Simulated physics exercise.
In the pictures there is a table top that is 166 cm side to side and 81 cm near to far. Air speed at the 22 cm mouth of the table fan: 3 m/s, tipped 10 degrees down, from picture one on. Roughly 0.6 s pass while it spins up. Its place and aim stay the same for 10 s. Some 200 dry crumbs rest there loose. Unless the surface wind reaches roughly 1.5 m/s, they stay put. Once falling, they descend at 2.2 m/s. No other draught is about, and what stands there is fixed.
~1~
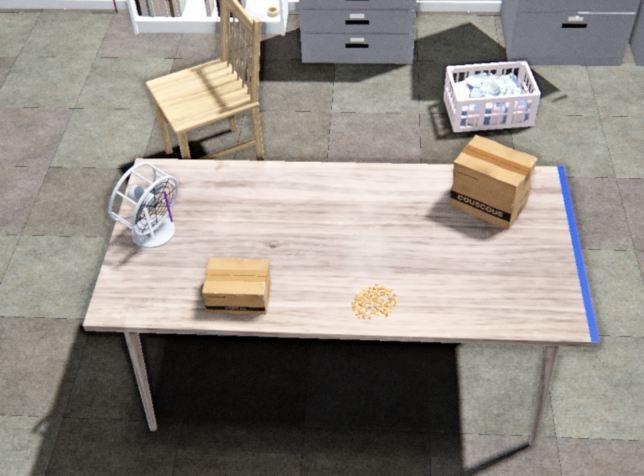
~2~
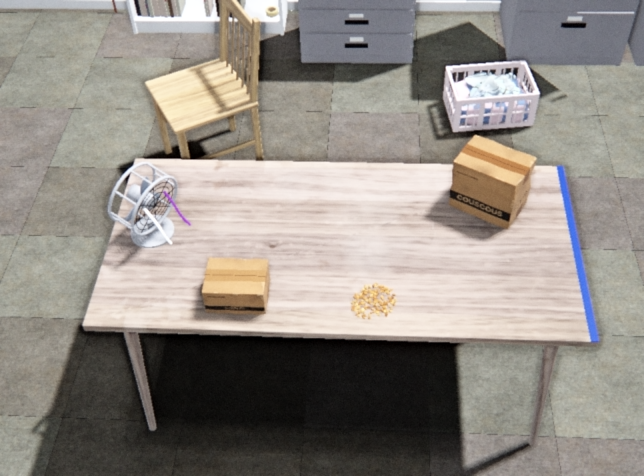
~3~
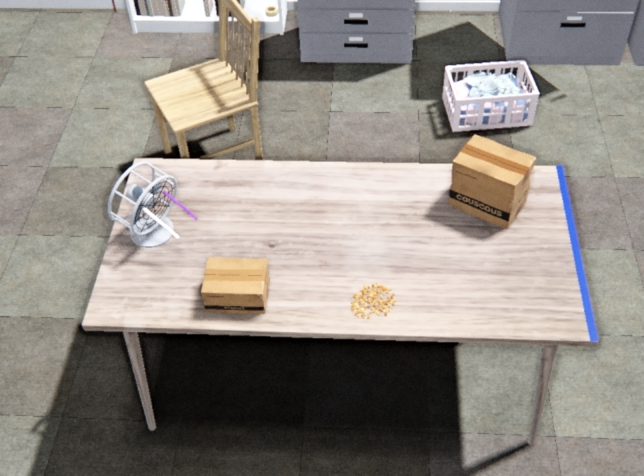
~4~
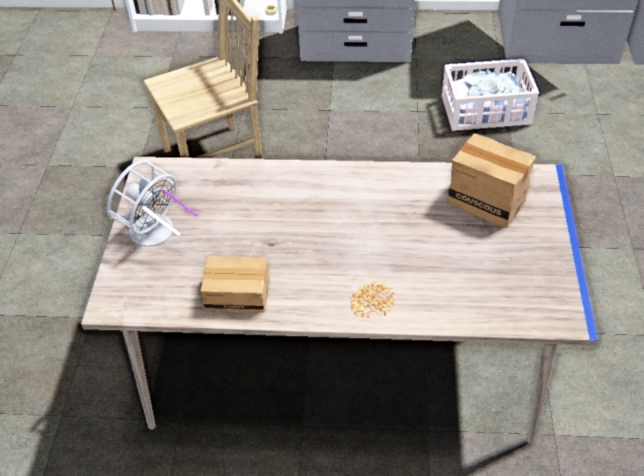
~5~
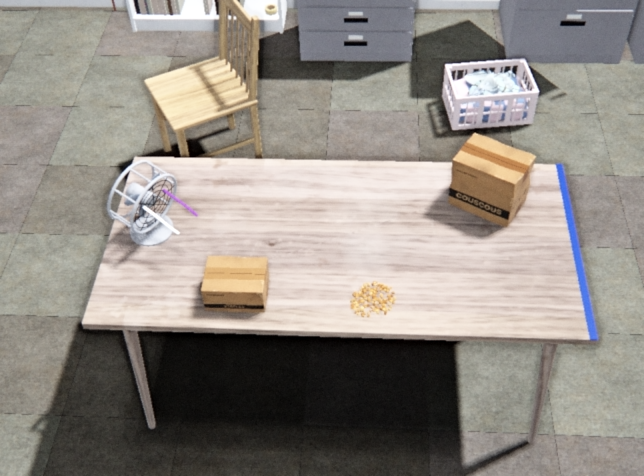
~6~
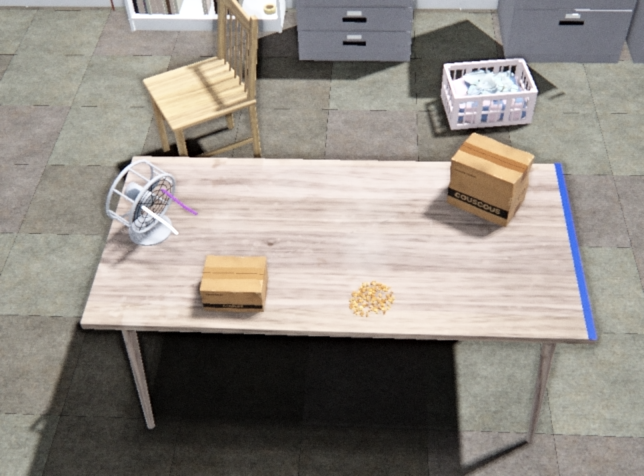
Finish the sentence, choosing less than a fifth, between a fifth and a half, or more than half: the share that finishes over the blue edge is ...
The share that finishes over the blue edge is between a fifth and a half.
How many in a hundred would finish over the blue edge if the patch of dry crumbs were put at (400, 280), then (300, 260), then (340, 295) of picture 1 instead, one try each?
100 %, 70 %, 15 %.
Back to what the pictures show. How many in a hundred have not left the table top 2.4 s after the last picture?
Roughly 15 per cent.
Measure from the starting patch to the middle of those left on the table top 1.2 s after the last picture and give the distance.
It comes to near 5 cm.
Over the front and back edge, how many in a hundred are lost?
About 50 % front, about 0 % back.
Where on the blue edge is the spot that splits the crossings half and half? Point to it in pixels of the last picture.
At roughly pixel (594, 324).
Then, 1.2 s after the last picture, 22 % are on the move or not yet settled, 34 % are over the blue edge; the middle of those still in play is near (367, 311).
Then, 2.4 s after the last picture, 15 % are on the move or not yet settled, 34 % are over the blue edge; the middle of those still in play is near (367, 311).
Then, 4.7 s after the last picture, 12 % are on the move or not yet settled, 34 % are over the blue edge.
Then, 9.2 s after the last picture, at the end, 34 % are over the blue edge.
